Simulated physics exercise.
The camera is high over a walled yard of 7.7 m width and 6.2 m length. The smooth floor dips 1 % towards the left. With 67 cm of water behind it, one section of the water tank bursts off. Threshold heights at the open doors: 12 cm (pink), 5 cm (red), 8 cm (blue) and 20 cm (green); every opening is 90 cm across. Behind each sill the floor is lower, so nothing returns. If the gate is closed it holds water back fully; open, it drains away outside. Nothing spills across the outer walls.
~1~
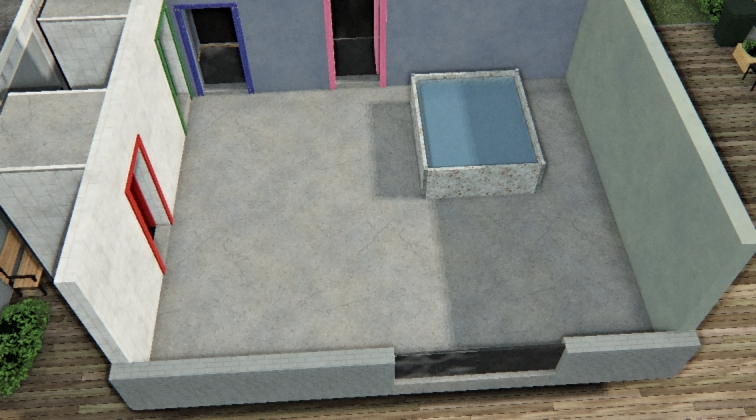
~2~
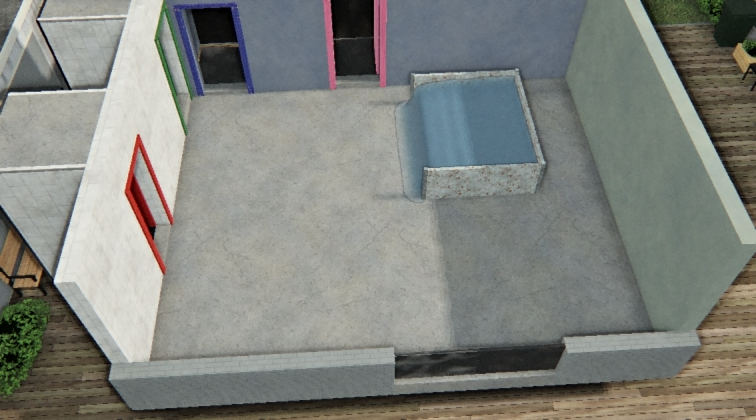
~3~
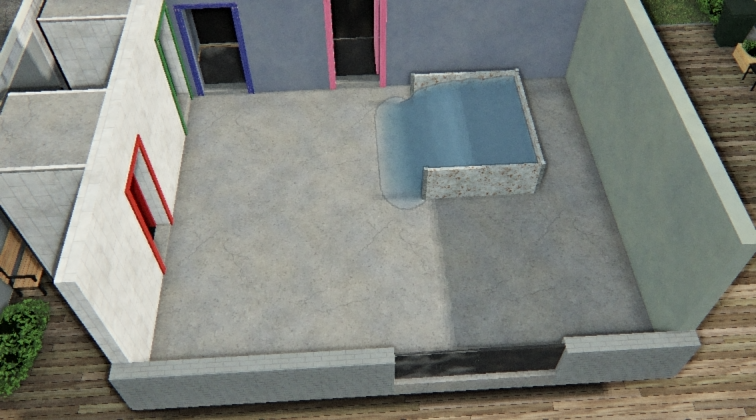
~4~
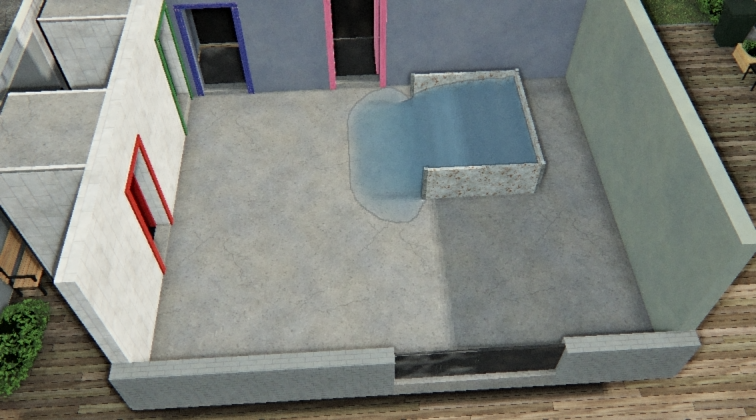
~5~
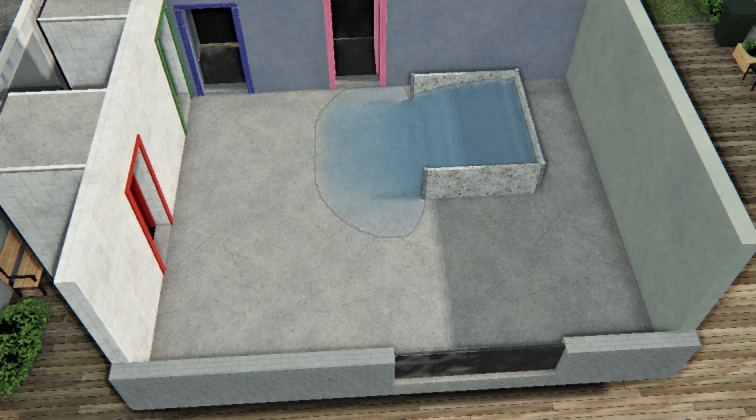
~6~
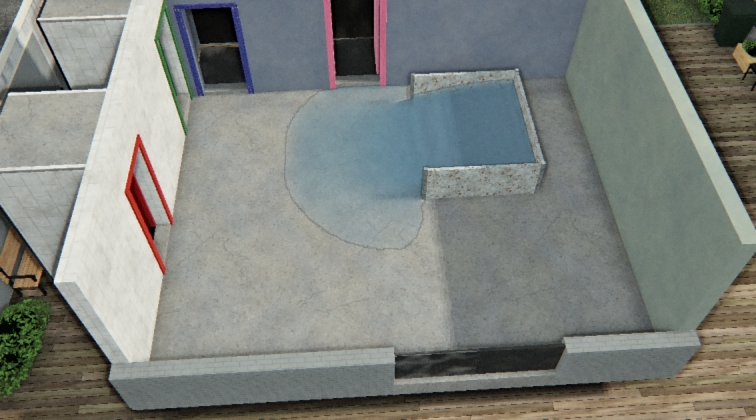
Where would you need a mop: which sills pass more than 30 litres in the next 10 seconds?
Within that time: At the pink door it does not reach the limit; at the red door it goes over the limit; at the blue door it exceeds the limit; at the green door it exceeds the limit.
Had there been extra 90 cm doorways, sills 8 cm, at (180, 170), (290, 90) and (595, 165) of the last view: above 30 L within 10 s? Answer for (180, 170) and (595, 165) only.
In that order: Over, under.
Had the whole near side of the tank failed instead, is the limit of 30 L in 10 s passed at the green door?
Then: Green under.
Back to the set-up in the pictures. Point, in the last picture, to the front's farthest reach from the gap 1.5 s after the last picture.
Near (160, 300).
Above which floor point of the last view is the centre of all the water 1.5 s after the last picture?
Near (336, 156).
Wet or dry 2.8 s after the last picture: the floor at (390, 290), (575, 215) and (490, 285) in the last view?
In that order: Dry, dry, not reached.
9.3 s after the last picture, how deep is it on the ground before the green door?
Some 7.5 cm.
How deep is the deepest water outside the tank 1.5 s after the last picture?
Up to some 44 cm.
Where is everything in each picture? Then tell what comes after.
The first picture shows still water, 67 cm deep, in the water tank at (474, 120).
In the second picture, water pours out at (419, 140) and has run 1.3 m, to (409, 103); typically 9 cm deep outside, 67 cm at the water tank's back.
In the third picture, the front is at (396, 99), 1.4 m from the gap at (419, 141); 1.6 m2 of floor is under water; 67 cm left at the back of the water tank.
In the fourth picture, the front is at (375, 94), 1.7 m from the gap at (419, 142); 3.3 m2 of floor is under water; 64 cm left at the back of the water tank.
In the fifth picture, water pours out at (419, 142) and has run 2.1 m, to (351, 89); typically 8 cm deep outside, 56 cm at the water tank's back.
In the sixth picture, the front is at (301, 112), 2.5 m from the gap at (419, 142); 7.7 m2 of floor is under water; 58 cm left at the back of the water tank.
Then, 0.7 s after the last picture water covers 40 % of the floor and is deepest (30 cm) near (181, 166); pink door 16 cm at the sill, 0 L in, red door not reached, blue door 6 cm at the sill, 0 L in, green door 8 cm at the sill, 0 L in.
Then, 1.5 s after the last picture water covers 50 % of the floor and is deepest (44 cm) near (191, 106); pink door 14 cm at the sill, 6 L in, red door 19 cm at the sill, 19 L in, blue door 12 cm at the sill, 0 L in, green door 42 cm at the sill, 26 L in.
Then, 2.8 s after the last picture water covers 55 % of the floor and is deepest (32 cm) near (148, 373); pink door 9 cm at the sill, 9 L in, red door 17 cm at the sill, 114 L in, blue door 22 cm at the sill, 77 L in, green door 30 cm at the sill, 149 L in.
Then, 5.3 s after the last picture water covers 65 % of the floor and is deepest (20 cm) near (148, 373); pink door 6 cm at the sill, 9 L in, red door 10 cm at the sill, 180 L in, blue door 13 cm at the sill, 206 L in, green door 13 cm at the sill, 172 L in.
Then, 9.3 s after the last picture water covers 95 % of the floor and is deepest (11 cm) near (167, 253); pink door 4 cm at the sill, 9 L in, red door 11 cm at the sill, 230 L in, blue door 7 cm at the sill, 219 L in, green door 7 cm at the sill, 172 L in.
